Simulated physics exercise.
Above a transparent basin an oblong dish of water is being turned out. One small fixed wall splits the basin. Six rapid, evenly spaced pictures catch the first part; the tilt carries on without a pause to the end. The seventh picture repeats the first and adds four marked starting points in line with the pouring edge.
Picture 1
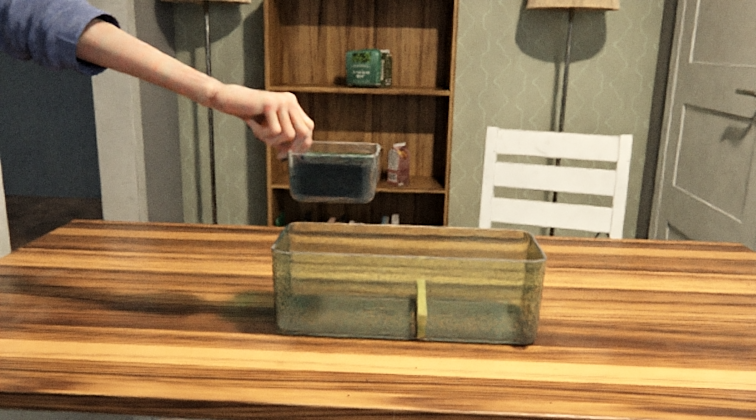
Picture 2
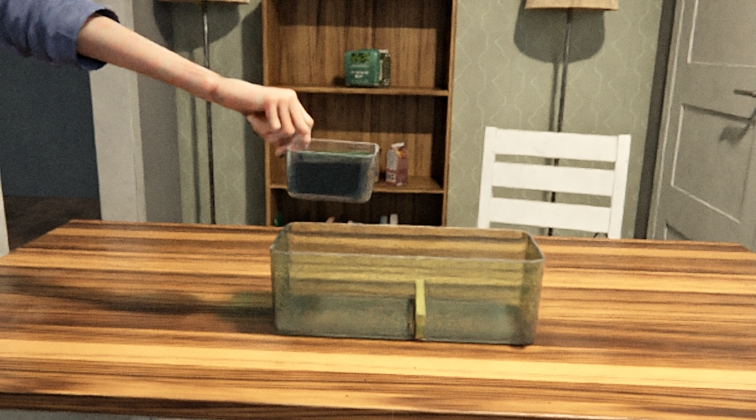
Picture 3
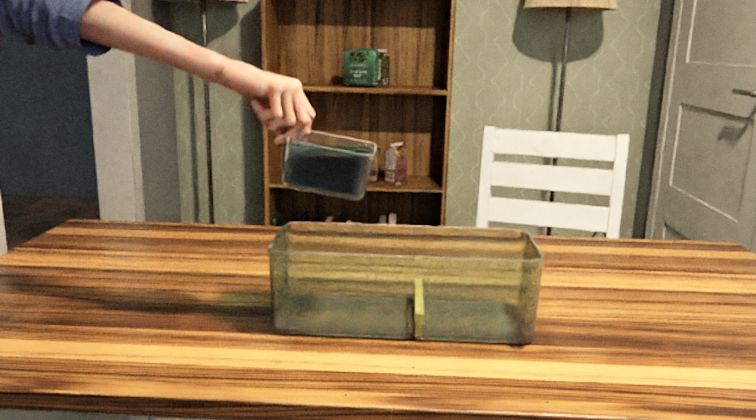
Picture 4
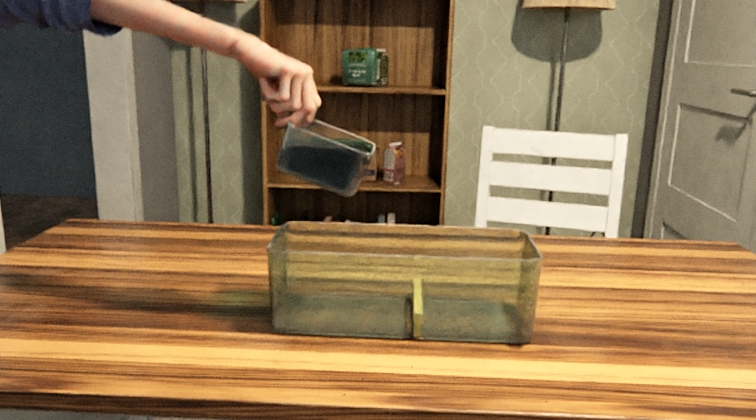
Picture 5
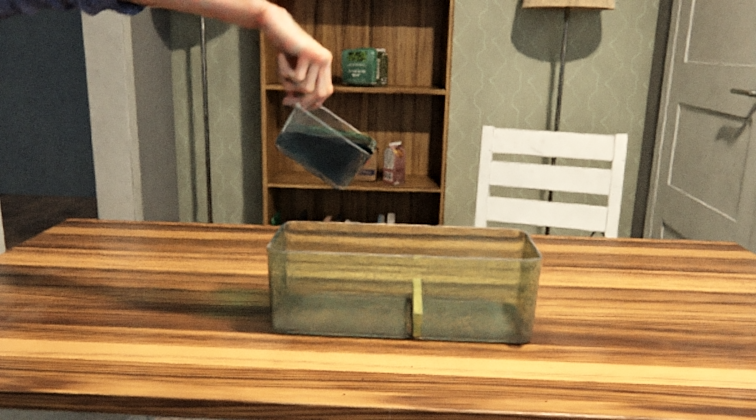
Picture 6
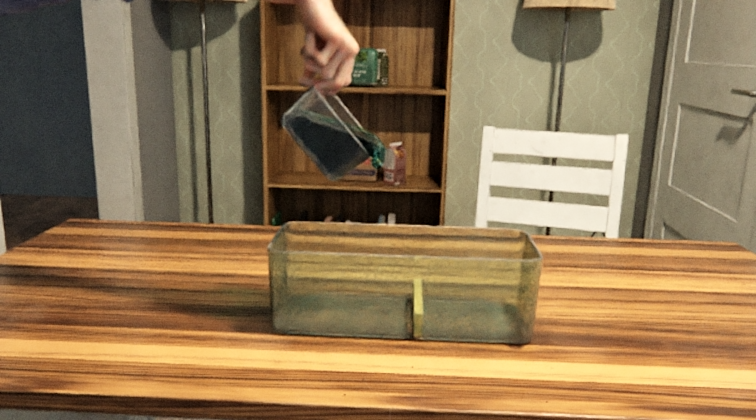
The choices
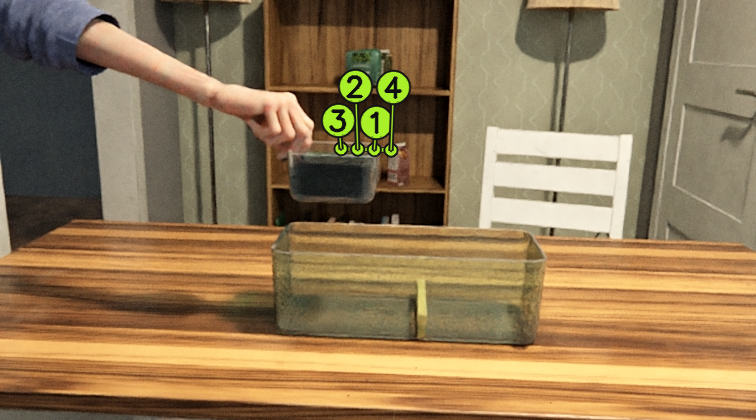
A hand tilts a small clear dish of dark water rightward above a transparent basin.
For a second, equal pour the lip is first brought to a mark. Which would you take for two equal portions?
Place 3.
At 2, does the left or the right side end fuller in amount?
The right side.
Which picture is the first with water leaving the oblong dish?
In picture 5.
On the marked copy, 1 at (374, 149); 2 at (357, 149); 3 at (341, 148); 4 at (391, 150).
With 1, about 23 % ends left of the wall and 74 % right of it; 4 % is lost outside.
With 2, about 31 % ends left of the wall and 67 % right of it.
With 3, about 49 % ends left of the wall and 48 % right of it; 4 % is lost outside.
With 4, about 23 % ends left of the wall and 73 % right of it; 4 % is lost outside.
